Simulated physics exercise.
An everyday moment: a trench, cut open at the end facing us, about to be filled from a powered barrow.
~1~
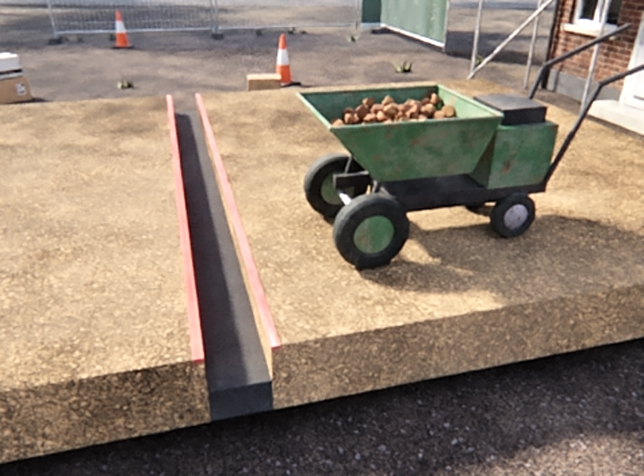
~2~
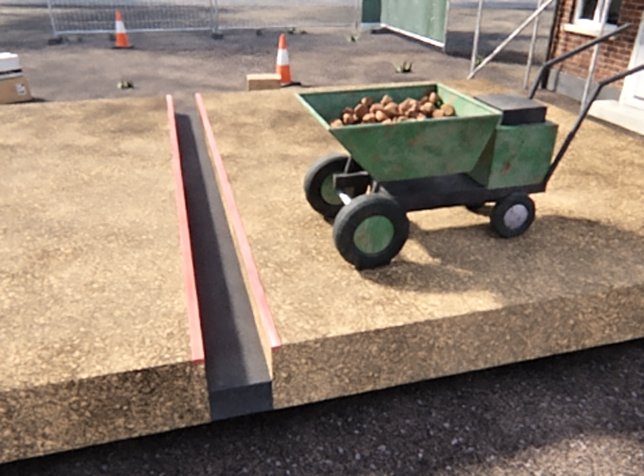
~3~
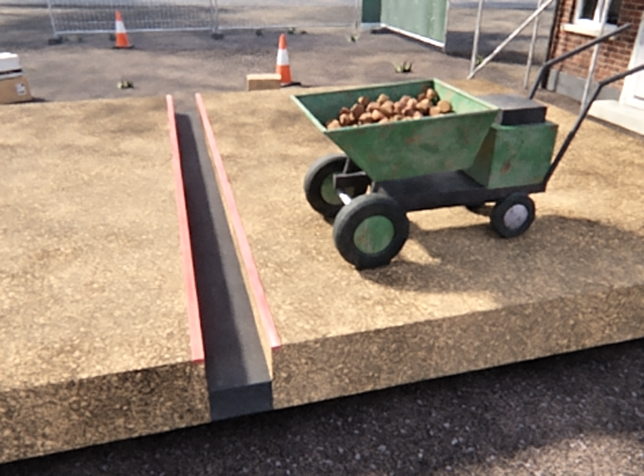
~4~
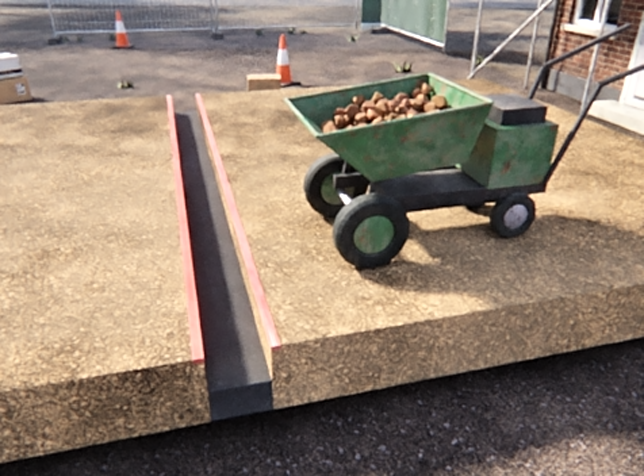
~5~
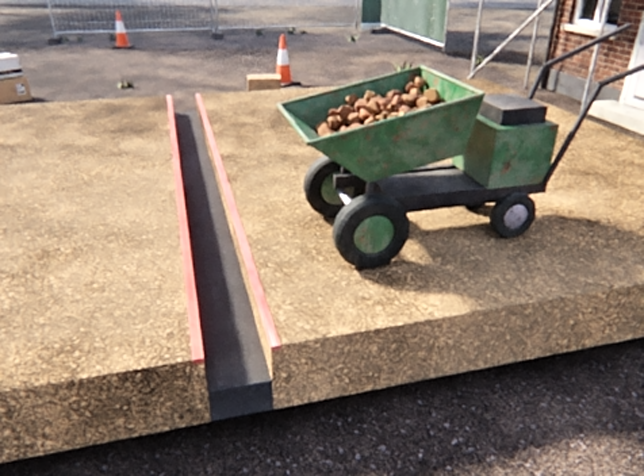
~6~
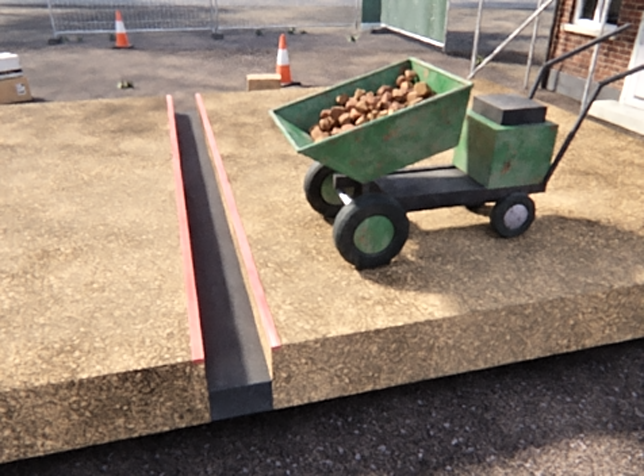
The video shows a green powered barrow loaded with brown clods standing to the right of a narrow, red-edged trench; its skip starts level, then gradually tilts toward the trench on the left while the wheels stay still.
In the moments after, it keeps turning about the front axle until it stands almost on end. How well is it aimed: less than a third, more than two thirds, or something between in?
Between the edges lies over two thirds of the load.
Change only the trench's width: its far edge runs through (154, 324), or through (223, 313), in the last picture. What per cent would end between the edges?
About 100 and 40 per cent.
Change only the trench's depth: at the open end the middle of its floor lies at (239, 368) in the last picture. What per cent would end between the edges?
About 60 per cent.
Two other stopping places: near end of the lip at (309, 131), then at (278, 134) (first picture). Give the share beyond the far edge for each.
In turn 30 and 70 in a hundred.
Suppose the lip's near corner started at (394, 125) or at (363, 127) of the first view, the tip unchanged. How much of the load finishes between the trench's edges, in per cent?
About 40 and 60 per cent.
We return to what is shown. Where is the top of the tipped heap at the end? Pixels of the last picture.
Around (224, 247).
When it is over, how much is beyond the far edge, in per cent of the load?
Roughly 10 in a hundred.
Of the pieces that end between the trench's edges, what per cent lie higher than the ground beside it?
About 20 per cent.
Soon, skip tipped steeply; all in the skip.
A while on, skip tipped right over; most in the skip; about a quarter in or heaped over the trench; a stray few falling.
Towards the end, skip tipped right over; a small part in the skip; a stray few short of the trench; most in or heaped over the trench; a small part beyond it.
Finally, skip tipped right over; a small part in the skip; a stray few short of the trench; most in or heaped over the trench; a small part beyond it.
